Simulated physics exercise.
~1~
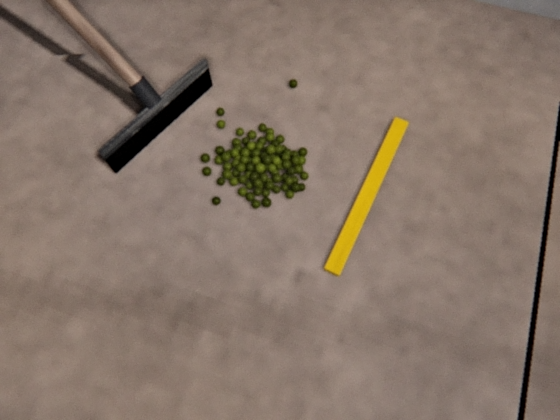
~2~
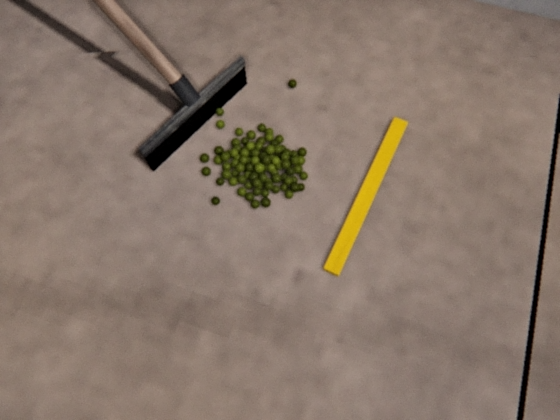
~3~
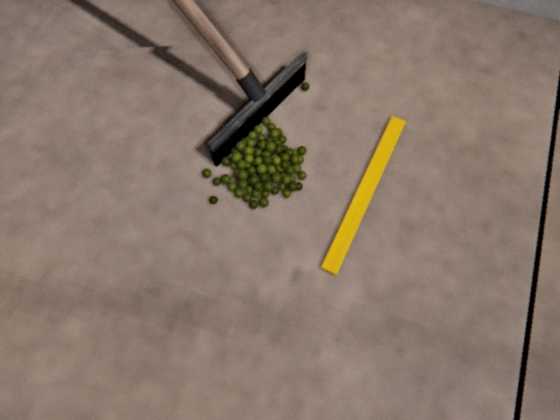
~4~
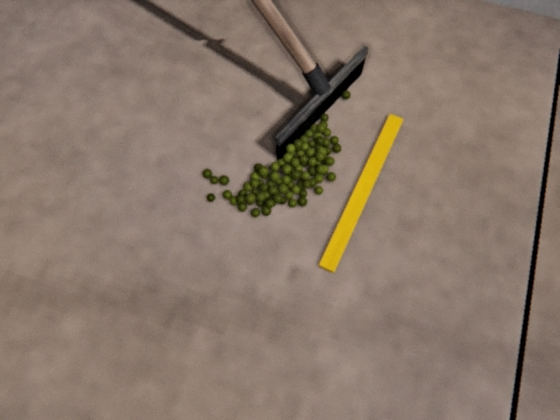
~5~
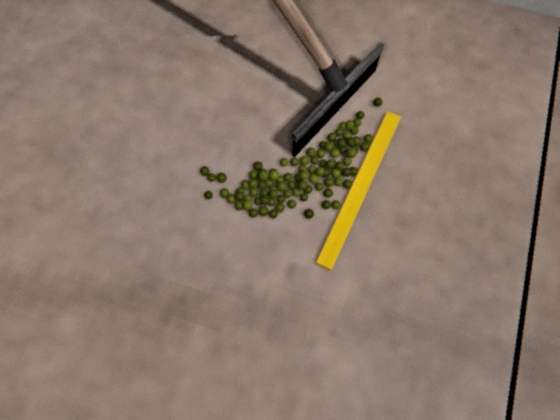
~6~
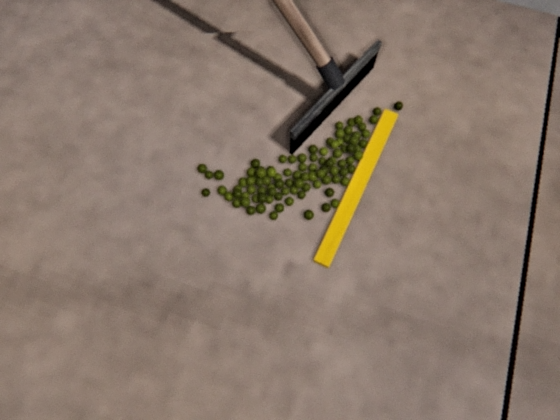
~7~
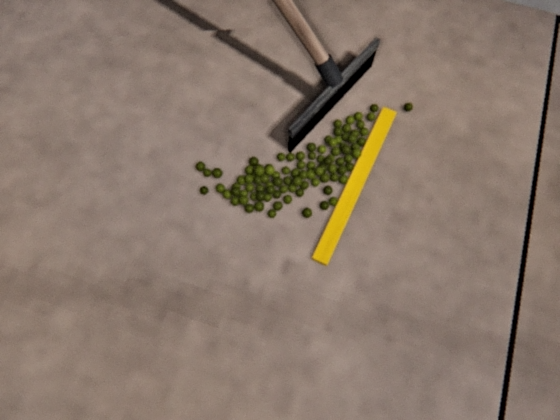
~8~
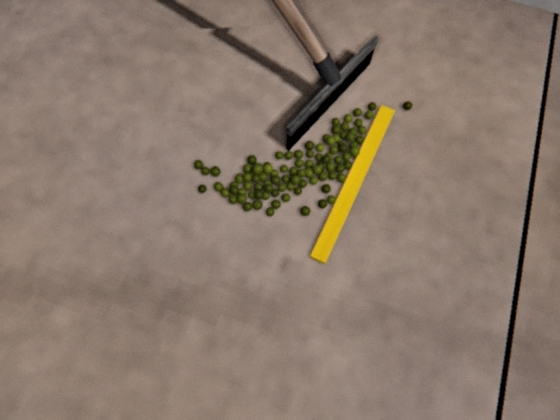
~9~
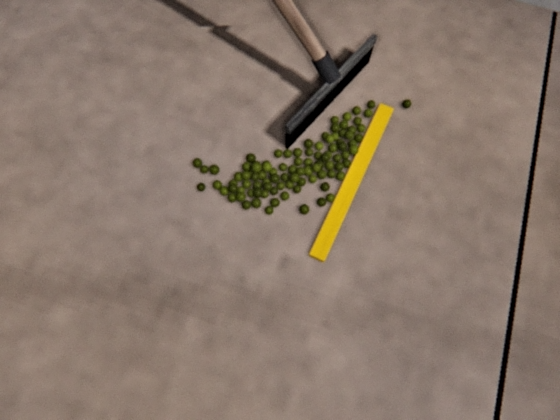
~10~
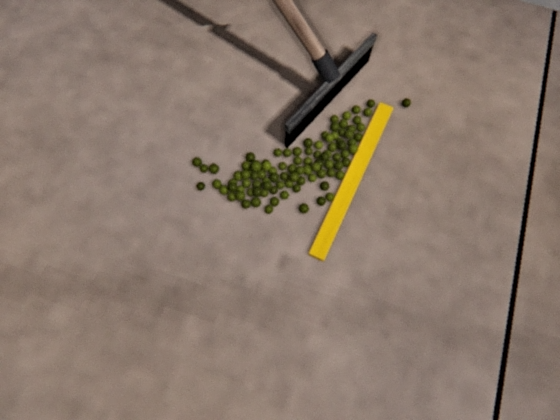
We see a squeegee with a wooden handle push a pile of small green olives rightward across a grey floor toward a yellow strip, then stop. The olives spread into a longer patch, most resting short of the strip, with one lying just past its upper end.
